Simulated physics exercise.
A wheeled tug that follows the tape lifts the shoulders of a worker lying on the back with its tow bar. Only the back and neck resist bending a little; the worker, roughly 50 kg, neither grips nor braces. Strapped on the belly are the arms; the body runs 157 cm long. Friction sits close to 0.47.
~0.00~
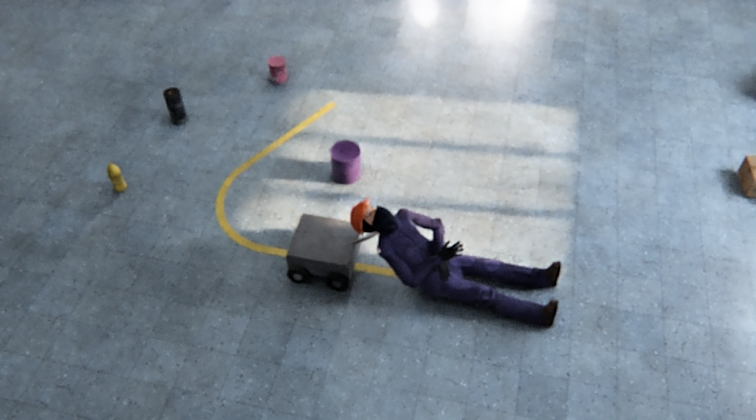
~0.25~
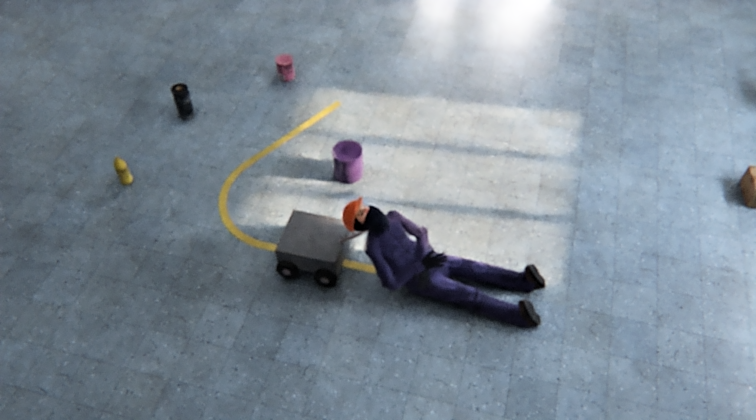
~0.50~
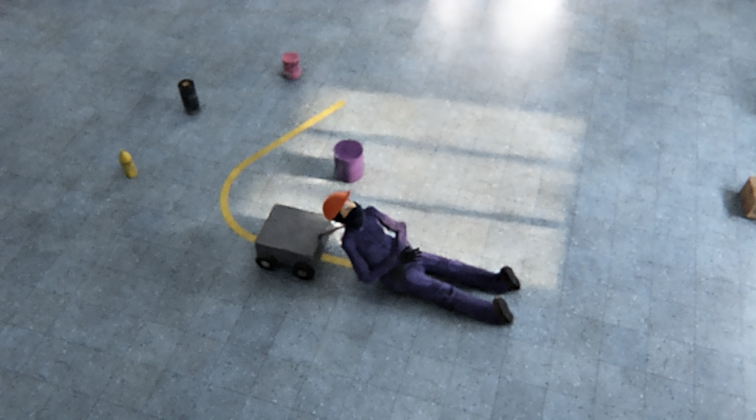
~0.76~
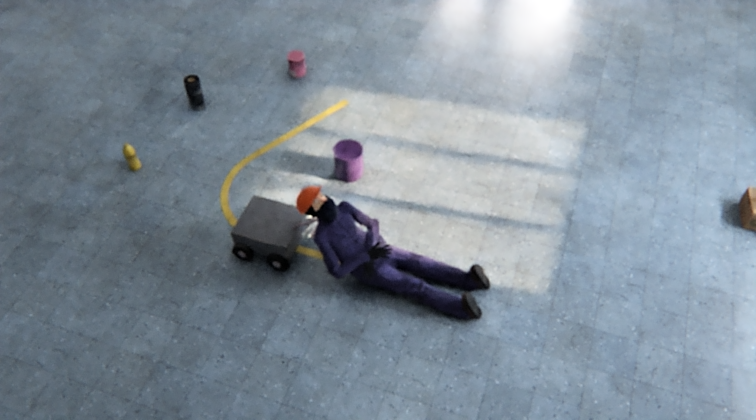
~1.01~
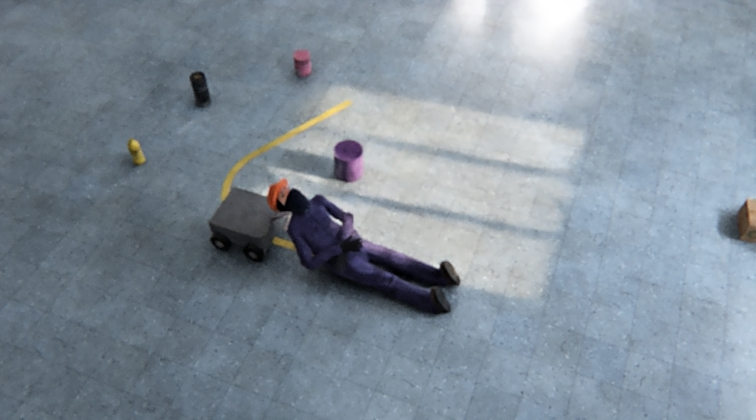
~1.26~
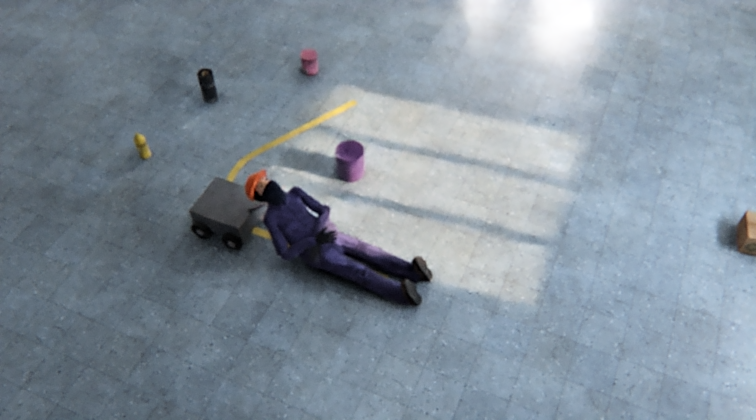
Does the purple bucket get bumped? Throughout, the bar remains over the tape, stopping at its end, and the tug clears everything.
No.
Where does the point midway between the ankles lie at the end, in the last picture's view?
The midpoint lands near (282, 172).
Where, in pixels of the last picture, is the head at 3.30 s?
Near pixel (272, 89).
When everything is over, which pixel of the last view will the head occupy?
I'd expect it close to pixel (363, 51).
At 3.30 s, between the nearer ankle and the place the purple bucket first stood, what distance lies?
The gap is about 80 cm.
After 2.00 s the purple bucket is where it stood, near (350, 161) in the last picture's view; the black post where it stood; the nearer ankle is 88 cm from that spot.
After 2.70 s the purple bucket is where it stood, near (350, 161) in the last picture's view; the black post where it stood; the nearer ankle is 78 cm from that spot.
After 3.30 s the purple bucket is where it stood, near (350, 161) in the last picture's view; the nearer ankle is 75 cm from that spot.
After 4.00 s the purple bucket is where it stood, near (350, 161) in the last picture's view; the black post where it stood; the nearer ankle is 62 cm from that spot.
By 4.8 s, purple bucket stays put; black post stays put; pink can stays put; yellow bottle stays put.
